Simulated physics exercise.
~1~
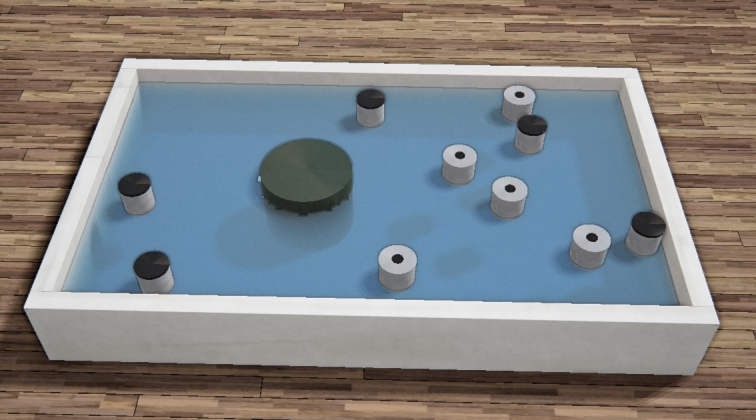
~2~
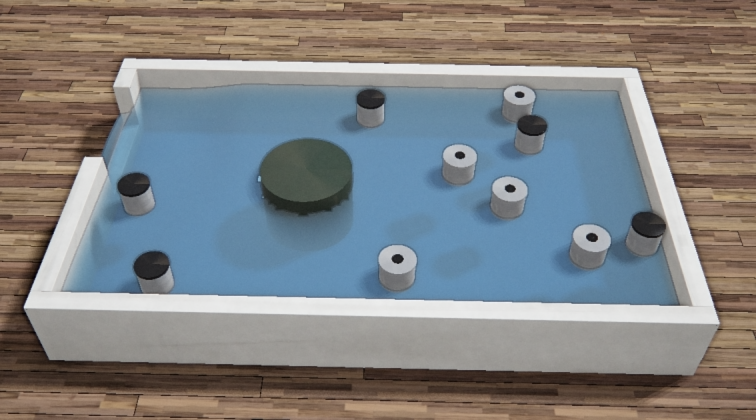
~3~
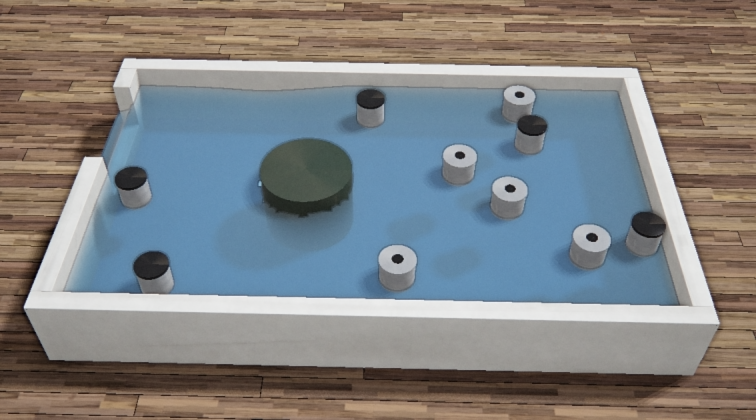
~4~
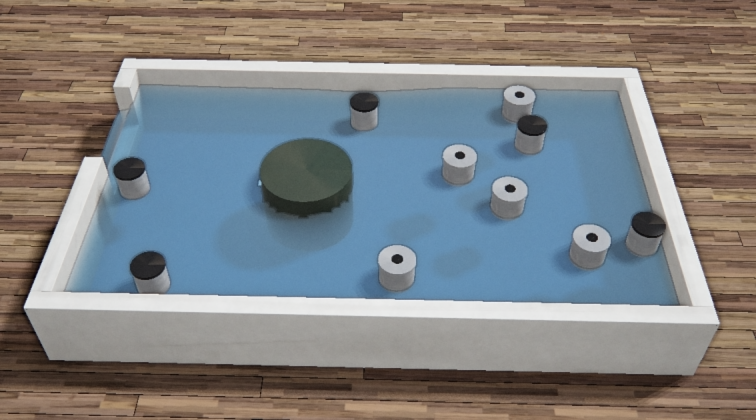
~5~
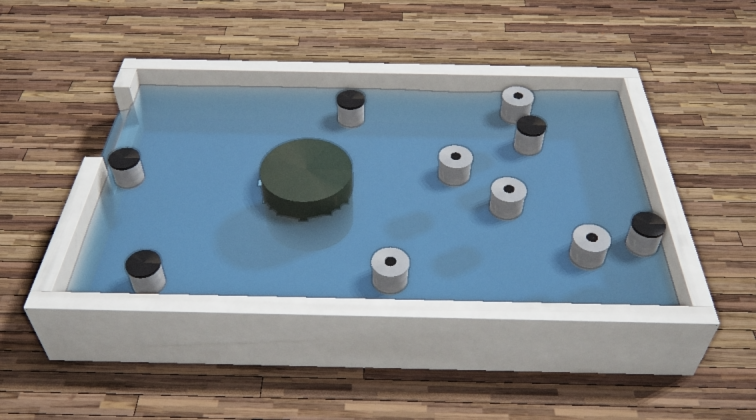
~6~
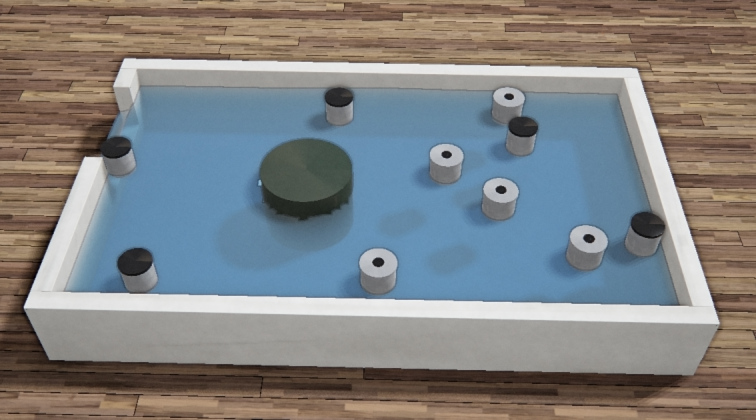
Small dark-topped and white containers float motionless around a still, dark green disc in a white-framed pool before a gap opens in the left wall. The nearest dark-topped one drifts away toward the opening, then others shift slightly left, the nearest ending up at the gap's edge.
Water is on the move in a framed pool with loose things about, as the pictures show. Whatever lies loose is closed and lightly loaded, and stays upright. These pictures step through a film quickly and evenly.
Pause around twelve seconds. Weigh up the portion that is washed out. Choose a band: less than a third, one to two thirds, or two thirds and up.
Less than a third.
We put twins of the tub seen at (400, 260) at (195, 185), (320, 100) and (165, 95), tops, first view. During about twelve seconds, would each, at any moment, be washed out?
Outcome for each, listed in order: Leaves, leaves, leaves.
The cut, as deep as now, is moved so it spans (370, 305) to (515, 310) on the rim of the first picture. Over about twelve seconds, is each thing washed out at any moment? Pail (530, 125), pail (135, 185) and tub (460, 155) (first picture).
Taking them one after another, held back, then held back, then flushed away.
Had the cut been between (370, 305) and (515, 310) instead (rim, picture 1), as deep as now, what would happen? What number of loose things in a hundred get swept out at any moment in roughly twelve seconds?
About 40 percent.
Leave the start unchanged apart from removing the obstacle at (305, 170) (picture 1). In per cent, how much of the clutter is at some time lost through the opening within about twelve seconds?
It comes to some 10 per cent of the lot.
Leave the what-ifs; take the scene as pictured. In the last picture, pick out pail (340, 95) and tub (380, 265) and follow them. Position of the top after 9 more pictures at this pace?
Near (255, 99) and (323, 268).
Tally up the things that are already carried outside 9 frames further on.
That comes to 1.
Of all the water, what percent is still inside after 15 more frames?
72 %.
A moment on, 1 of 10 are out; 9 afloat.
Next, 1 of 10 are out; 9 afloat.
Later, 1 of 10 are out; 9 afloat.
In the end, 2 of 10 are out; 8 afloat.
